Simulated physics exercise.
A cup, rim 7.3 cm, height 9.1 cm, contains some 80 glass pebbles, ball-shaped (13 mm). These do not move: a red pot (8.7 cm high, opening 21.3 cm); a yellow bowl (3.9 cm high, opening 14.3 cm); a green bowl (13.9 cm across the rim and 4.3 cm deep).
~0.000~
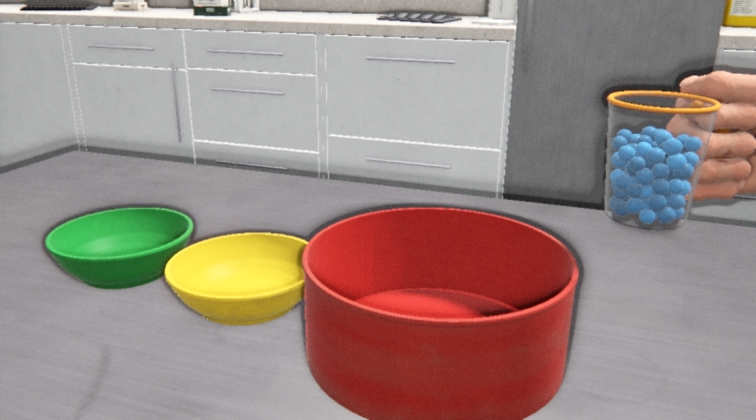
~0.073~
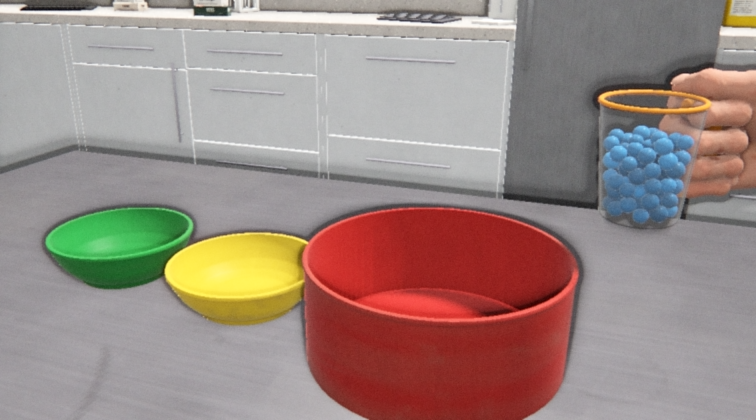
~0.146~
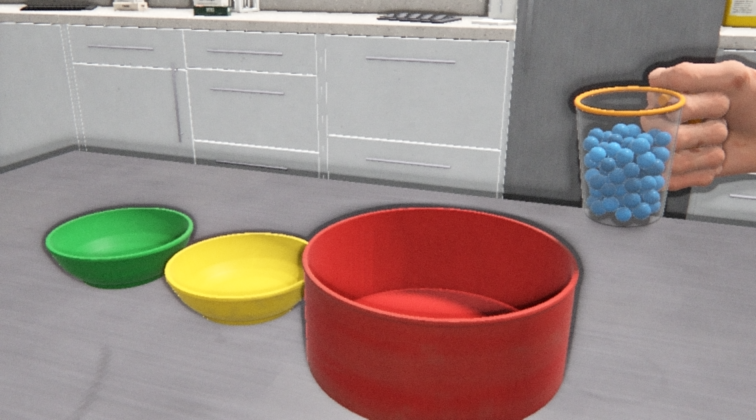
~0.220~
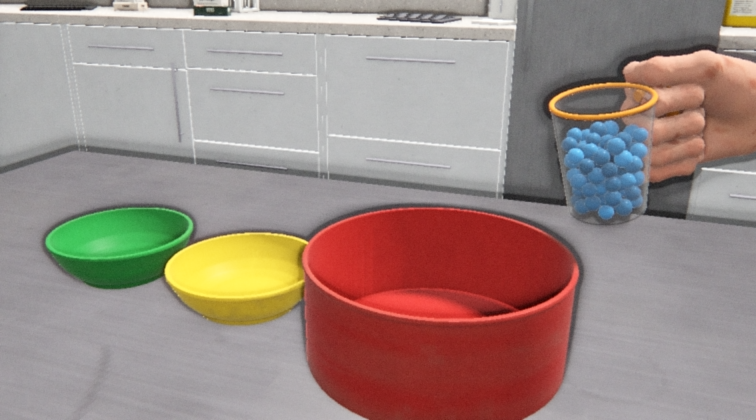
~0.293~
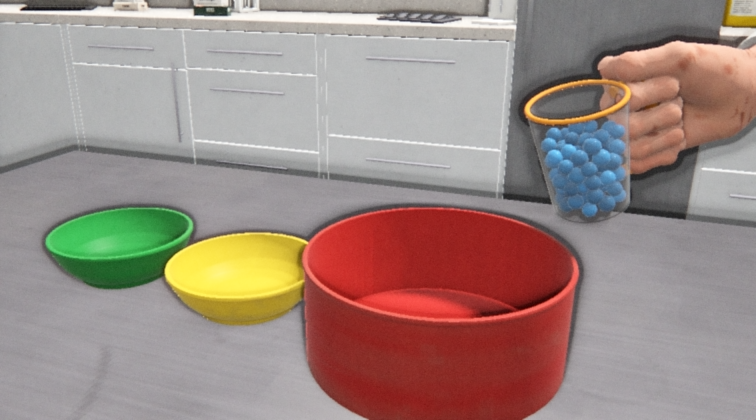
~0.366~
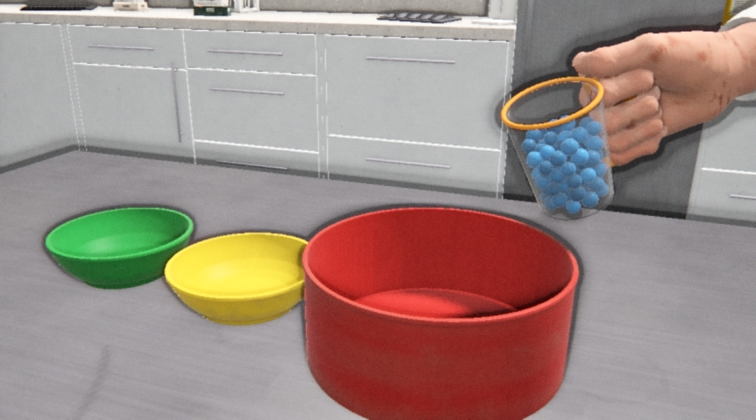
We see a green bowl, a yellow bowl and a larger red pot on a gray counter while a hand holding a clear cup of blue balls moves it left, gradually tilting its rim toward the left.
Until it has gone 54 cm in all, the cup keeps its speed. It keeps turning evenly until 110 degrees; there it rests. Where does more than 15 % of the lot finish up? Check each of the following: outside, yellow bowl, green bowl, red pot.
Outside: More; yellow bowl: More; green bowl: Not more; red pot: Not more.
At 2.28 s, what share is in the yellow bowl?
By then, around 70 percent is in.
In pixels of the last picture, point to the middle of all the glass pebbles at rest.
Near (252, 290).
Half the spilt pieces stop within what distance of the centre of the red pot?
About 58 cm.
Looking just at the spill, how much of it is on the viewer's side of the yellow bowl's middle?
Share of spill: Approx. 100 in a hundred.
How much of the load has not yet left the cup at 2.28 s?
Close to 0 in a hundred.
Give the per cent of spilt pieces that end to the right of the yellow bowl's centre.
Roughly 10 per cent.
After 1.10 s, tilt 81 degrees; cup 100 %; middle of all pieces near (390, 143).
After 1.71 s, tilt 110 degrees; outside 10 %, yellow bowl 70 %, cup 5 %, in the air 15 %; middle of all pieces near (221, 263).
After 2.28 s, tilt 110 degrees; outside 25 %, yellow bowl 70 %; middle of all pieces near (166, 310).
After 2.82 s, tilt 110 degrees; outside 25 %, yellow bowl 70 %; middle of all pieces near (231, 296).
In the end, at 4.7 s, green bowl 0 %, red pot 0 %, outside 25 %, yellow bowl 70 %, cup 0 %.
